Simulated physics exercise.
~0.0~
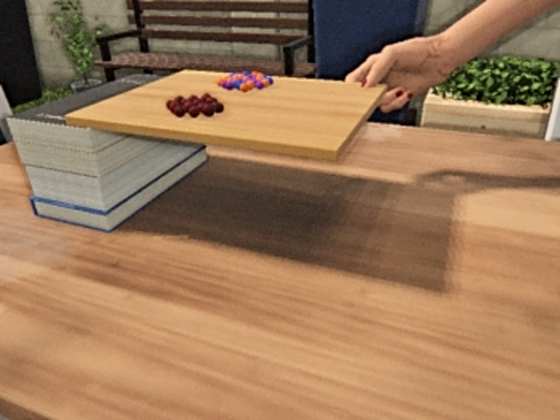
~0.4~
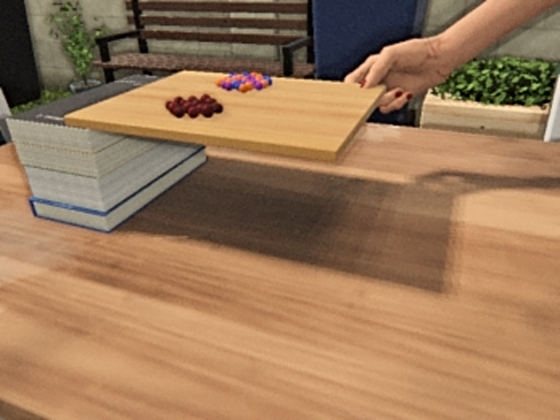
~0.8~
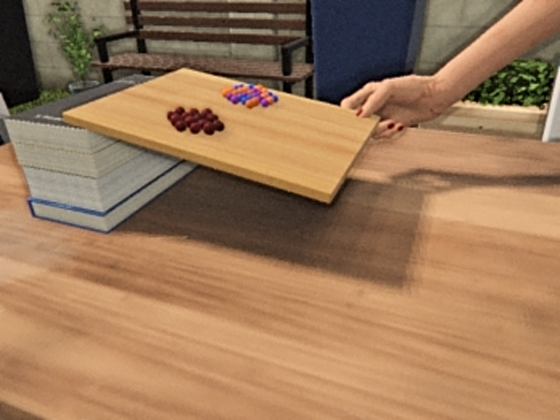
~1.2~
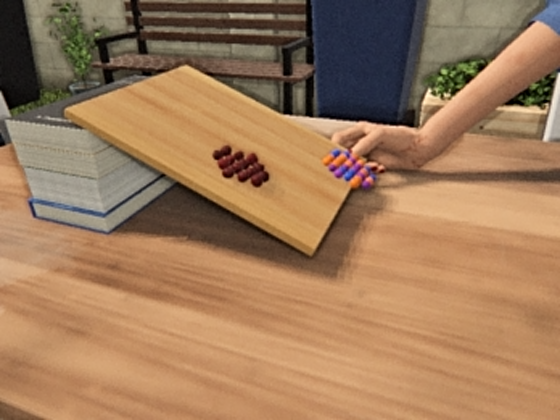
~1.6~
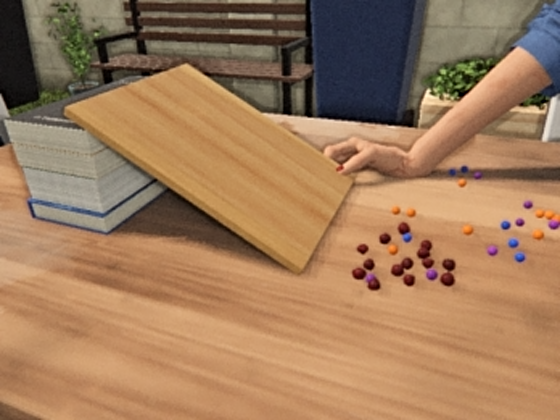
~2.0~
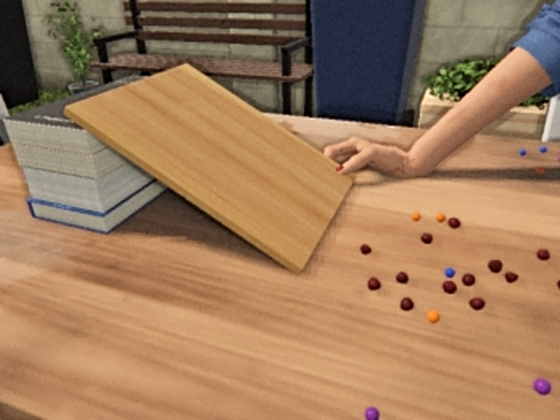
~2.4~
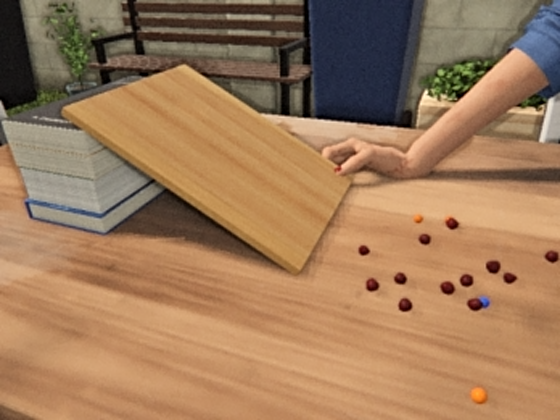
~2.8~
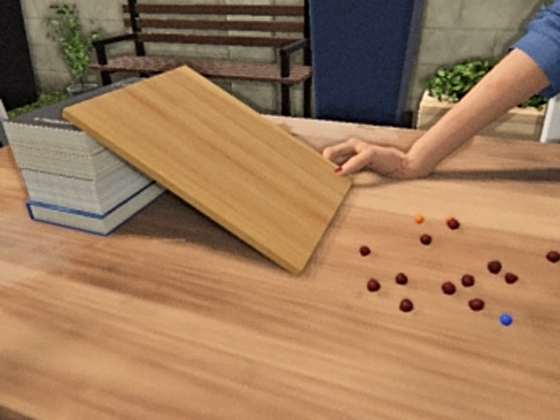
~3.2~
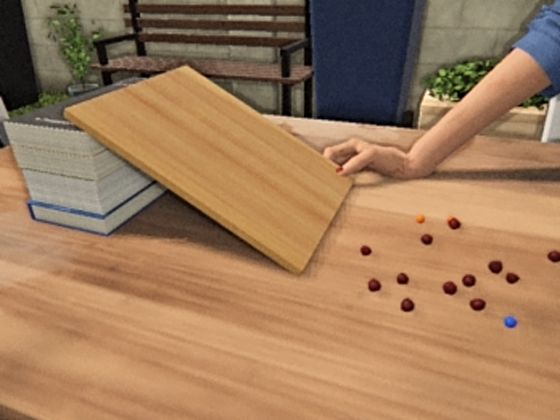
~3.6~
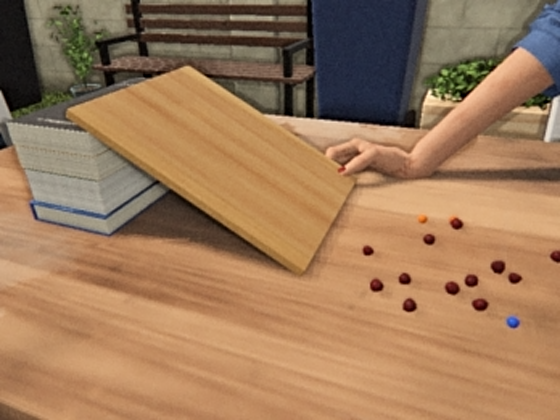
A hand reaches in from the right and holds up one end of a pale wooden board, whose left end rests on a stack of thick books on a wooden outdoor table, seen from slightly above with a bench and planter behind. Dark red beads sit nearer on the board, with orange, purple and blue ones farther back. The hand lowers its end, and the multicoloured beads slide off first, followed by the red ones. The board settles as a ramp. The red beads stop fairly close by, while the colourful ones scatter farther, leaving only an orange and a blue one in view.
